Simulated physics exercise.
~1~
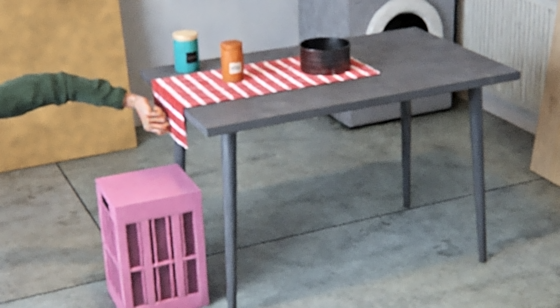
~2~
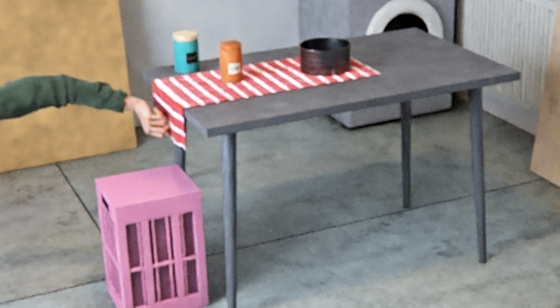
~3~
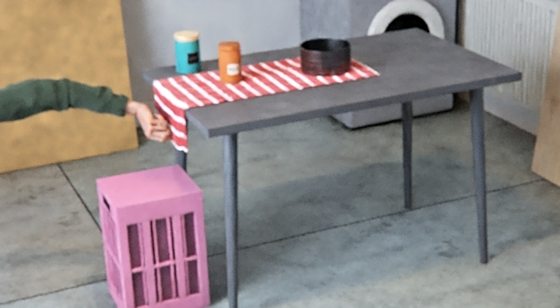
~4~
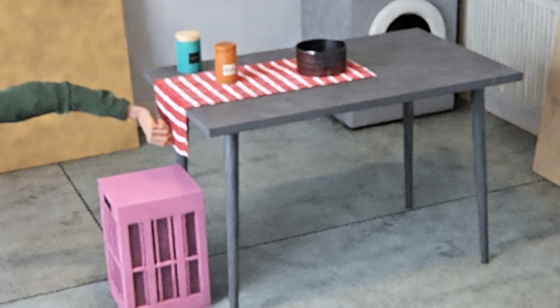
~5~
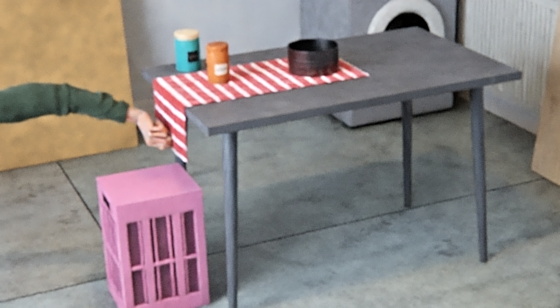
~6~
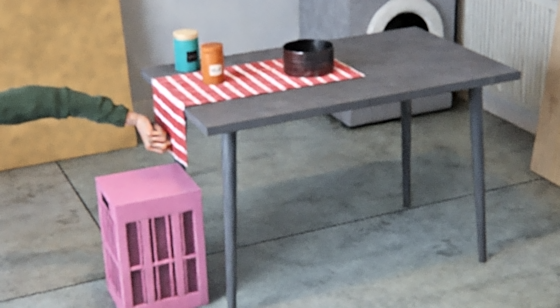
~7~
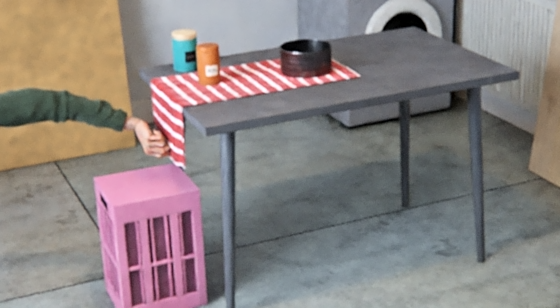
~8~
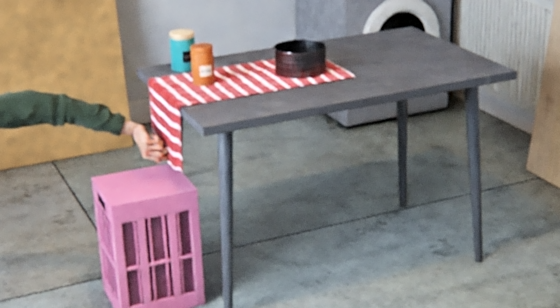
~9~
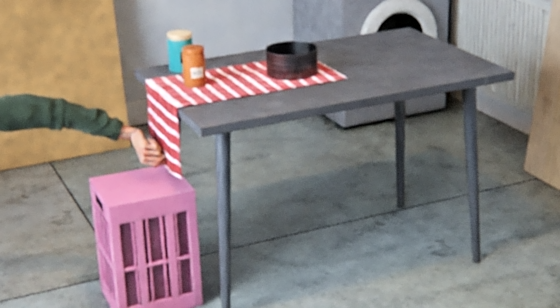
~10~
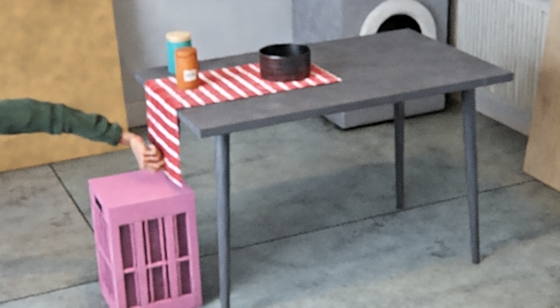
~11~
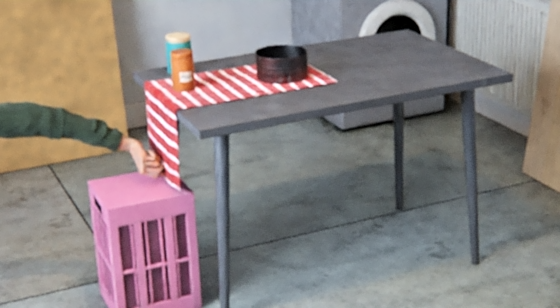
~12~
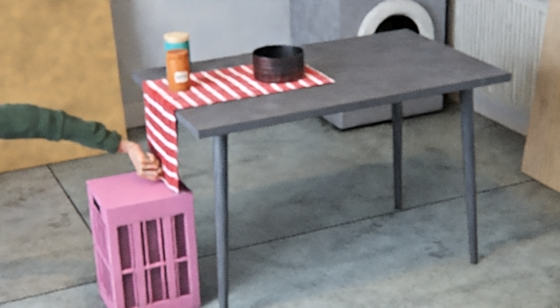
A hand draws the striped cloth down to the pink crate, carrying the orange jar and pot left.
